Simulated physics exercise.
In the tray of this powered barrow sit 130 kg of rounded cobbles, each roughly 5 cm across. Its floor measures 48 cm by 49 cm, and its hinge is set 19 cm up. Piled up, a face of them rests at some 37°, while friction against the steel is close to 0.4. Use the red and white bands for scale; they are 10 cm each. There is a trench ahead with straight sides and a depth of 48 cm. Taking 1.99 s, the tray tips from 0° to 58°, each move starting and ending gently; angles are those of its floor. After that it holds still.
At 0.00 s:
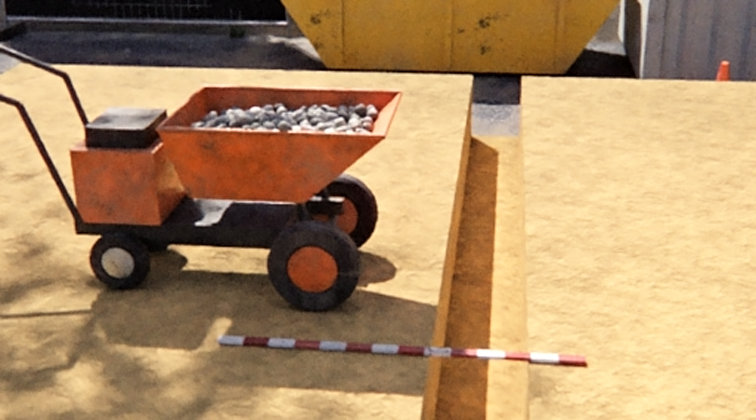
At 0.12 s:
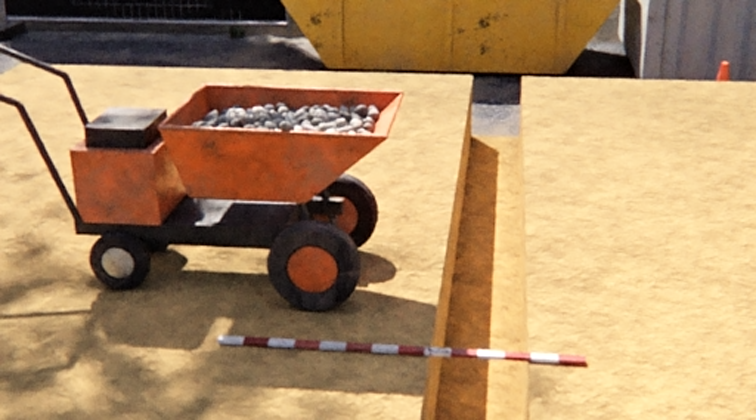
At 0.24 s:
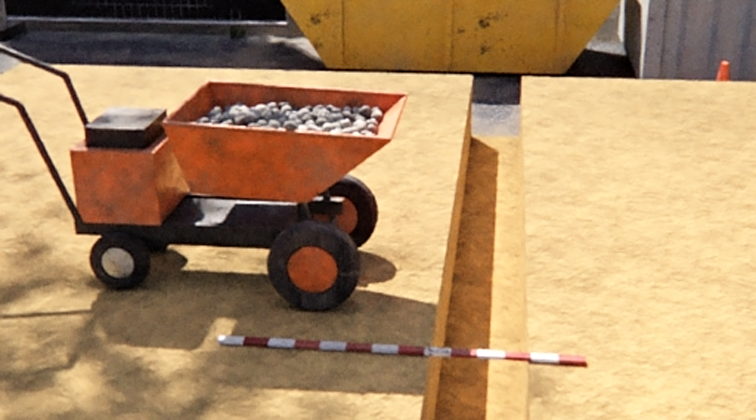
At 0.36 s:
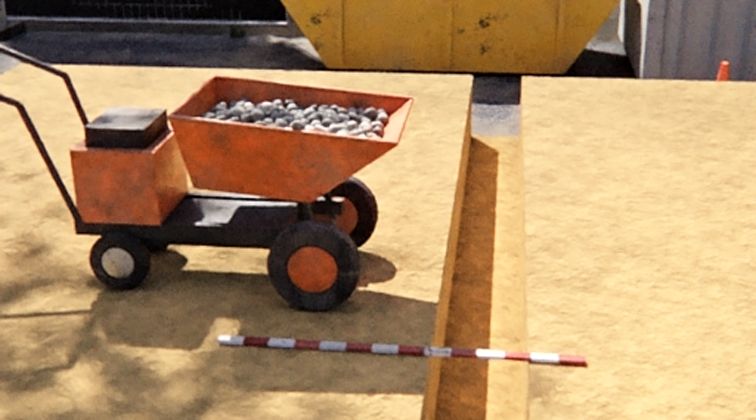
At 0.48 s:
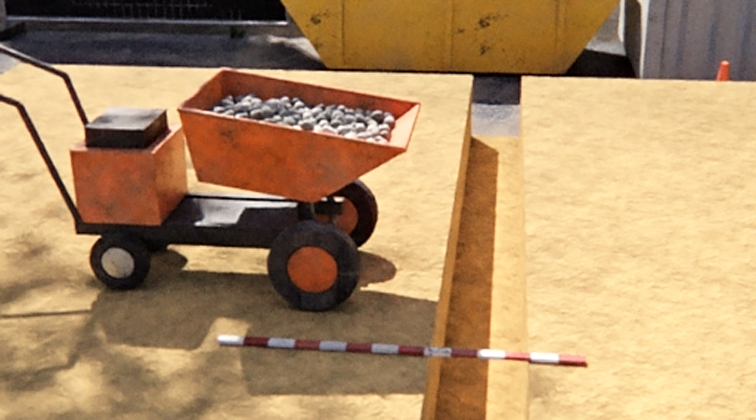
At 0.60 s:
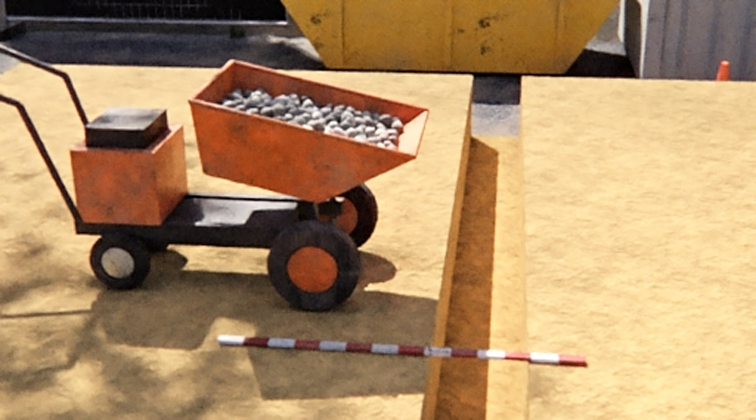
At first, an orange powered barrow with a level tray of grey rounded cobbles stands on sandy ground, left of a narrow trench and behind a red-and-white striped pole. The tray then tilts gradually forward to the right, its rear rising and its lip dipping, while the wheels stay still.
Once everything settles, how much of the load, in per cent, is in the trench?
Once it settles, about 79 per cent of the load is there.
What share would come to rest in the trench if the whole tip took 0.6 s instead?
Roughly 55% would finish there.
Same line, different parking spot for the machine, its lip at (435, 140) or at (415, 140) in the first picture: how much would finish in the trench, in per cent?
Near 35 per cent from the first place, 55 from the second.
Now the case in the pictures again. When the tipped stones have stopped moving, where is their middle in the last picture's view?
The tipped stones centre close to (498, 364).
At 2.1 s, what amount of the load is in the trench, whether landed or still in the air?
Something like 25 in a hundred.
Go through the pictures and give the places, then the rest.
In the first frame, lip at (385, 137), floor tilted 0°, highest stones at (311, 116).
In the second frame, lip at (386, 138), floor tilted 1°, highest stones at (312, 116); the stones move at 0.1 m/s on average.
In the third frame, lip at (391, 140), floor tilted 2°, highest stones at (279, 114); the stones move at 0.2 m/s on average.
In the fourth frame, lip at (398, 144), floor tilted 5°, highest stones at (277, 112); the stones move at 0.2 m/s on average.
In the fifth frame, the tray is at 8°, its lip at (406, 150); the top of the load is at (257, 108); the stones move at 0.3 m/s on average.
In the sixth frame, lip at (416, 157), floor tilted 13°, highest stones at (251, 103); the stones move at 0.3 m/s on average.
After 1.5 s the floor is at 49°; 100 % in the tray; the foremost stones are at (457, 210).
After 2.1 s the floor is at 58°; 68 % in the tray, 24 % in the trench, 8 % past the trench; the foremost stones are at (576, 296).
After 2.4 s the floor is at 58°; 41 % in the tray, 40 % in the trench, 19 % past the trench; the foremost stones are at (637, 293).
After 4.4 s the floor is at 58°; 0 % in the tray, 79 % in the trench, 21 % past the trench; the foremost stones are at (663, 293).
